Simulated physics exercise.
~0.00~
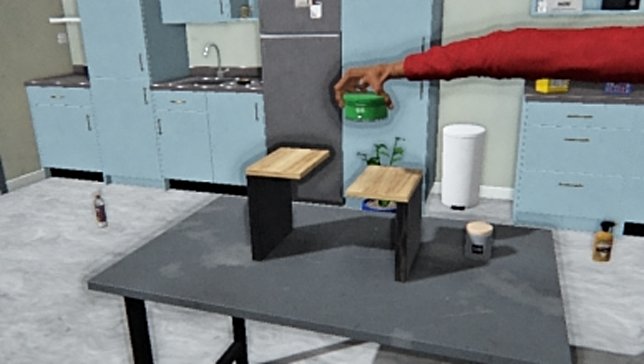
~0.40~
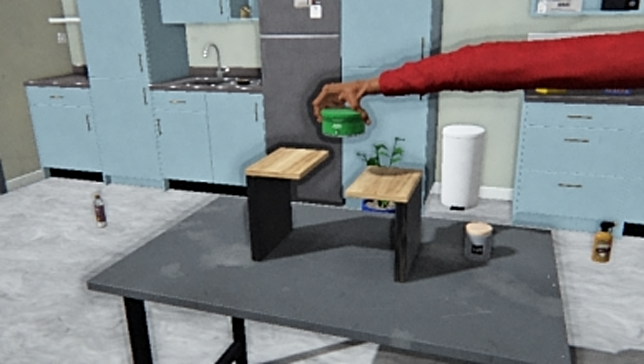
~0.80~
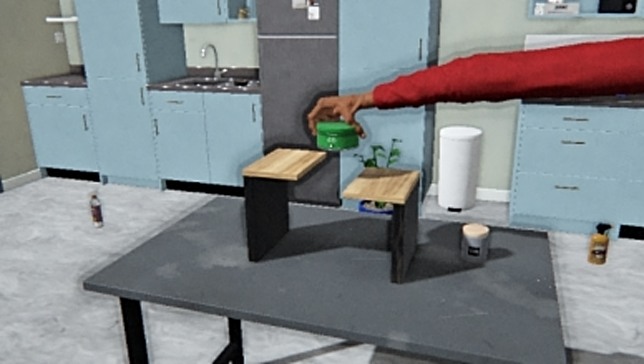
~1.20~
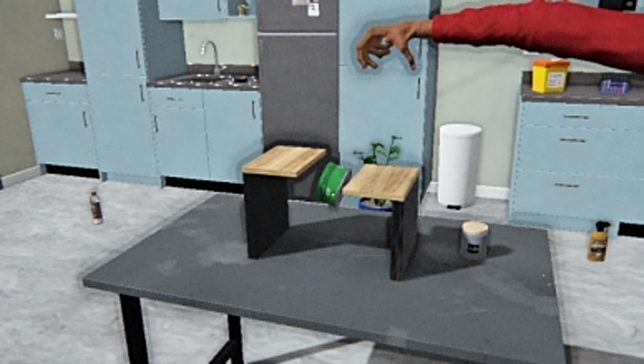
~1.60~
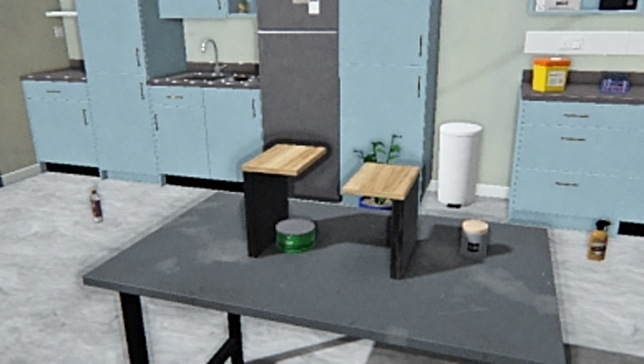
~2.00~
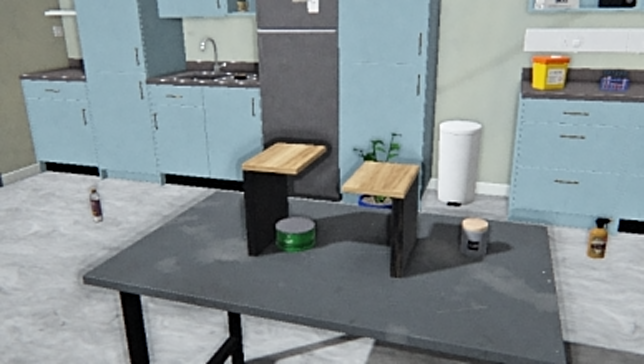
A hand in a red sleeve holds a green tub above the gap between two black supports with light wooden tops, which stand on a dark grey table in a kitchen with pale blue cabinets. The slightly swaying view looks down across the table, with a grey jar to the right of the supports. The hand lowers the tub towards the gap, then lets go and draws back. The tub tips sharply as it drops between the ledges. It ends upside down and still on the tabletop beside the left support, while the jar stays in place.
